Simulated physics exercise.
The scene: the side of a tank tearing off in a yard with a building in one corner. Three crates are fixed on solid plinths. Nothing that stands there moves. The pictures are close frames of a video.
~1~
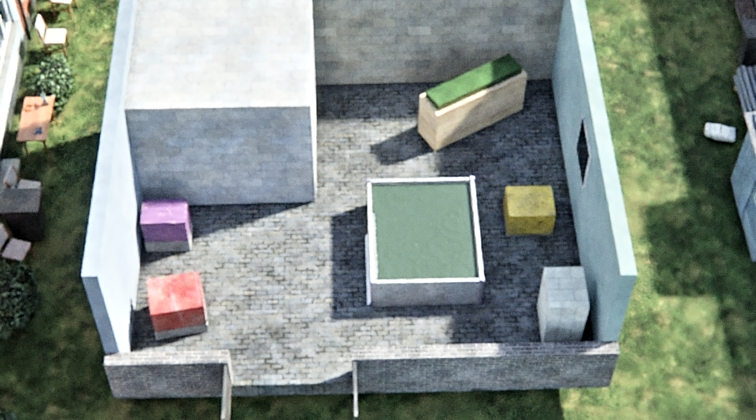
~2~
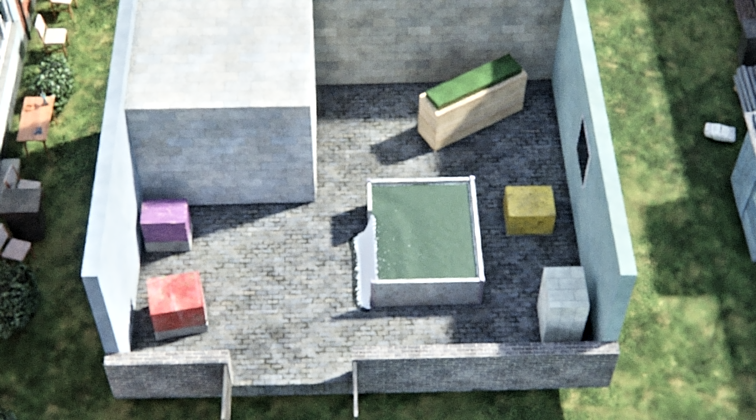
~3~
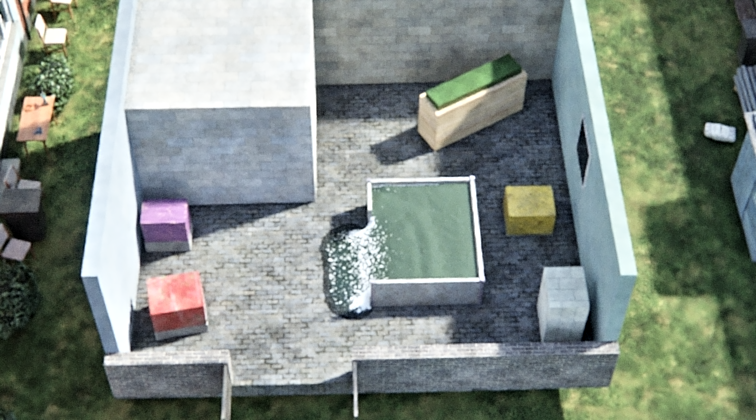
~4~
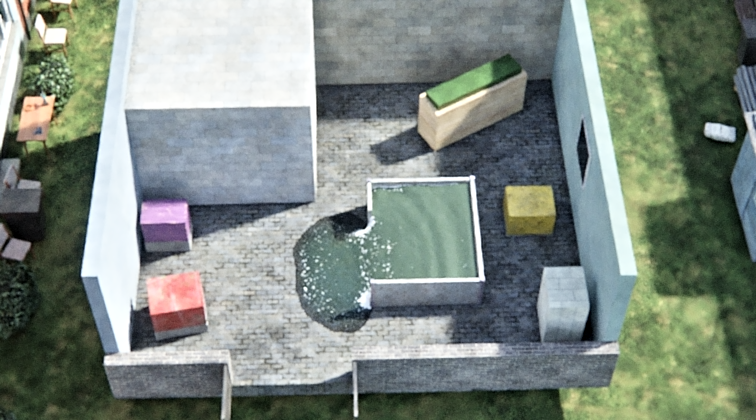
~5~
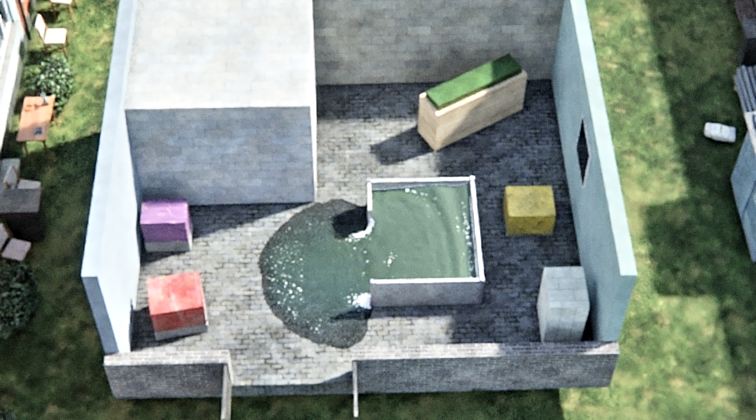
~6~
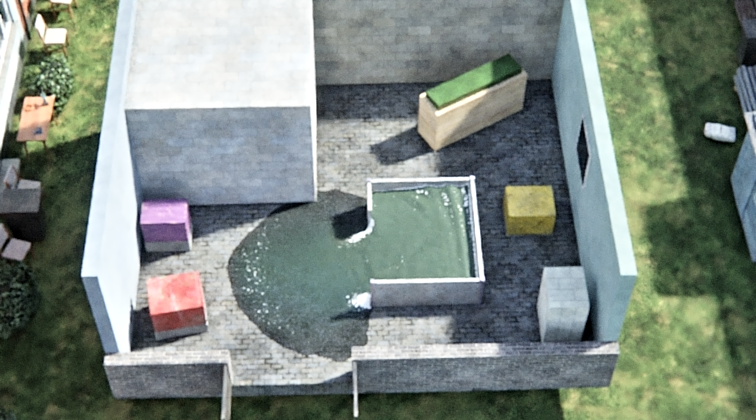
The video shows a square tank of still green water in a walled, paved yard with coloured blocks; its left side gives way, and water pours out, spreading leftward across the paving in a widening, rounded pool.
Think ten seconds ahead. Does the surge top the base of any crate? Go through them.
The yellow crate stays dry; the purple crate gets wet; the red crate gets wet.
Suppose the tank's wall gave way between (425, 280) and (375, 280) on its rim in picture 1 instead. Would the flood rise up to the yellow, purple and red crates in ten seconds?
My reading: The yellow one ends up wet; the purple one escapes it; the red one escapes it.
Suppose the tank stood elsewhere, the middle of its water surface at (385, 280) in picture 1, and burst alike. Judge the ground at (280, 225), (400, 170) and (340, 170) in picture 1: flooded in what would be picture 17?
As listed: Clear, dry, dry.
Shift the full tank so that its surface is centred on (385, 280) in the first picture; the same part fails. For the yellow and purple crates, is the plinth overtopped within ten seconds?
Yellow crate gets wet, purple crate is wetted.
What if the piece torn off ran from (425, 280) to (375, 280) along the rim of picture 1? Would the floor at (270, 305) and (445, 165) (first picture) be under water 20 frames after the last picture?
One after the other: Awash, no water.
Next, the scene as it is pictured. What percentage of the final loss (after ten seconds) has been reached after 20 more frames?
Close to 20 %.
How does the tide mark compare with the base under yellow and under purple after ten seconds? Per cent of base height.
Roughly 10 per cent, then 130 per cent.
A moment on, water covers 35 % of the floor; the yellow crate not reached, the purple crate water round its plinth, the red crate water round its plinth.
Next, water covers 35 % of the floor; the yellow crate not reached, the purple crate water round its plinth, the red crate water round its plinth.
Then, water covers 35 % of the floor; the yellow crate not reached, the purple crate water round its plinth, the red crate water round its plinth.
Later, water covers 45 % of the floor; the yellow crate not reached, the purple crate water round its plinth, the red crate water round its plinth.
In the end, water covers 65 % of the floor; the yellow crate stayed above the water, the purple crate was topped, the red crate was topped.
